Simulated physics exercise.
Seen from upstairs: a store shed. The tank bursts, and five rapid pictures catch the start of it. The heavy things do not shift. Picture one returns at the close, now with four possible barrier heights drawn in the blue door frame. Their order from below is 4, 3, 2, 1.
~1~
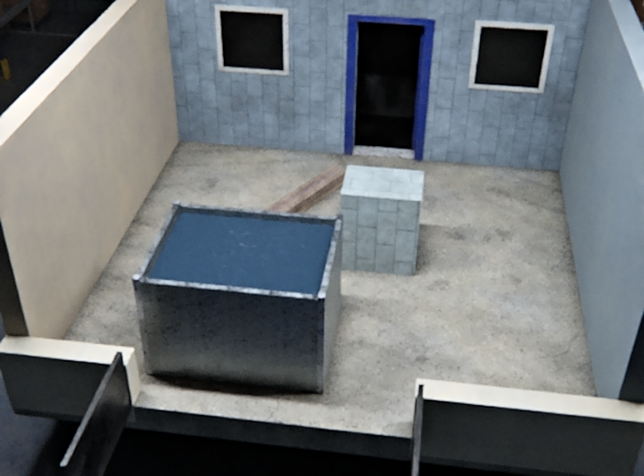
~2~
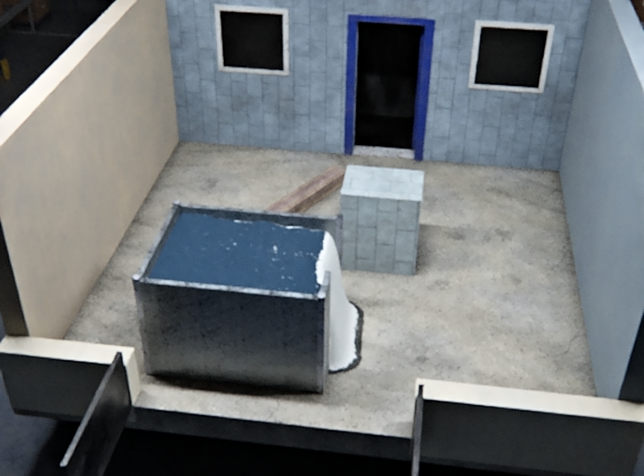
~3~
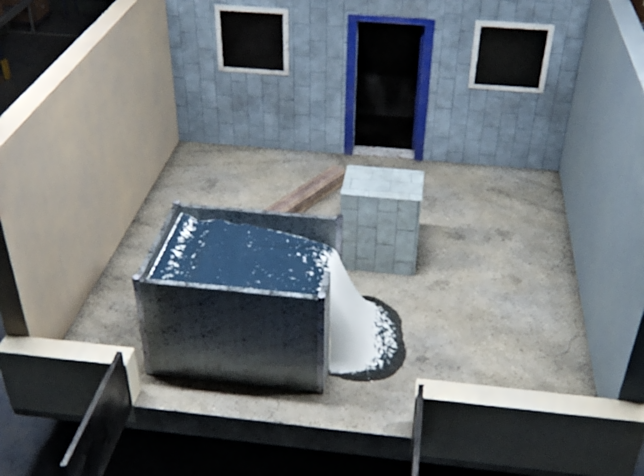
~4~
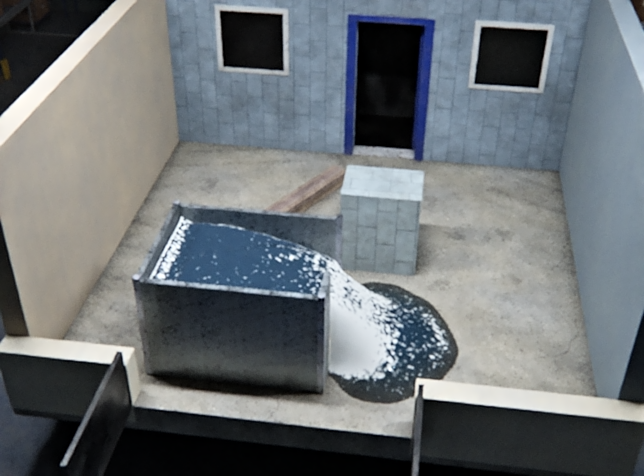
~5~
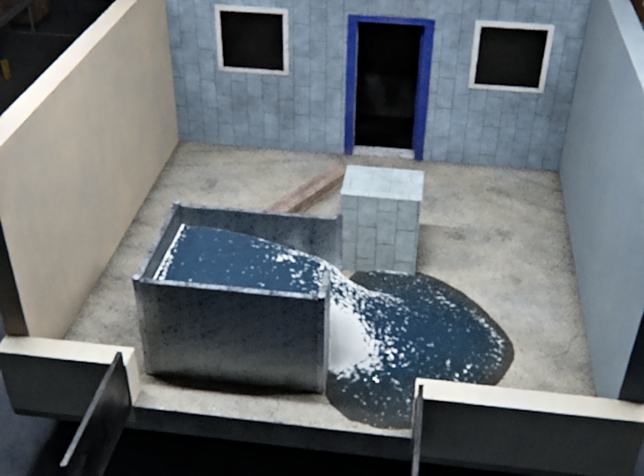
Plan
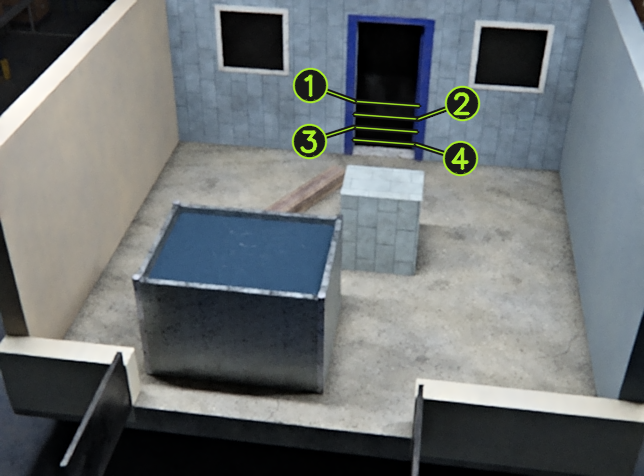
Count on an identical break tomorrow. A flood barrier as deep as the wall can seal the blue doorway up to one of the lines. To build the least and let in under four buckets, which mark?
It is 4.
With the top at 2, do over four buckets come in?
No, that is safe.
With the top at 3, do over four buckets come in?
No, that is safe.
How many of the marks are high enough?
All of them.
On the marked copy, 1 at (386, 103); 2 at (386, 116); 3 at (385, 129); 4 at (384, 142); from the bottom up 4, 3, 2, 1.
If 1 is chosen, nothing gets over.
If 2 is chosen, nothing gets over.
If 3 is chosen, nothing gets over.
If 4 is chosen, nothing gets over.
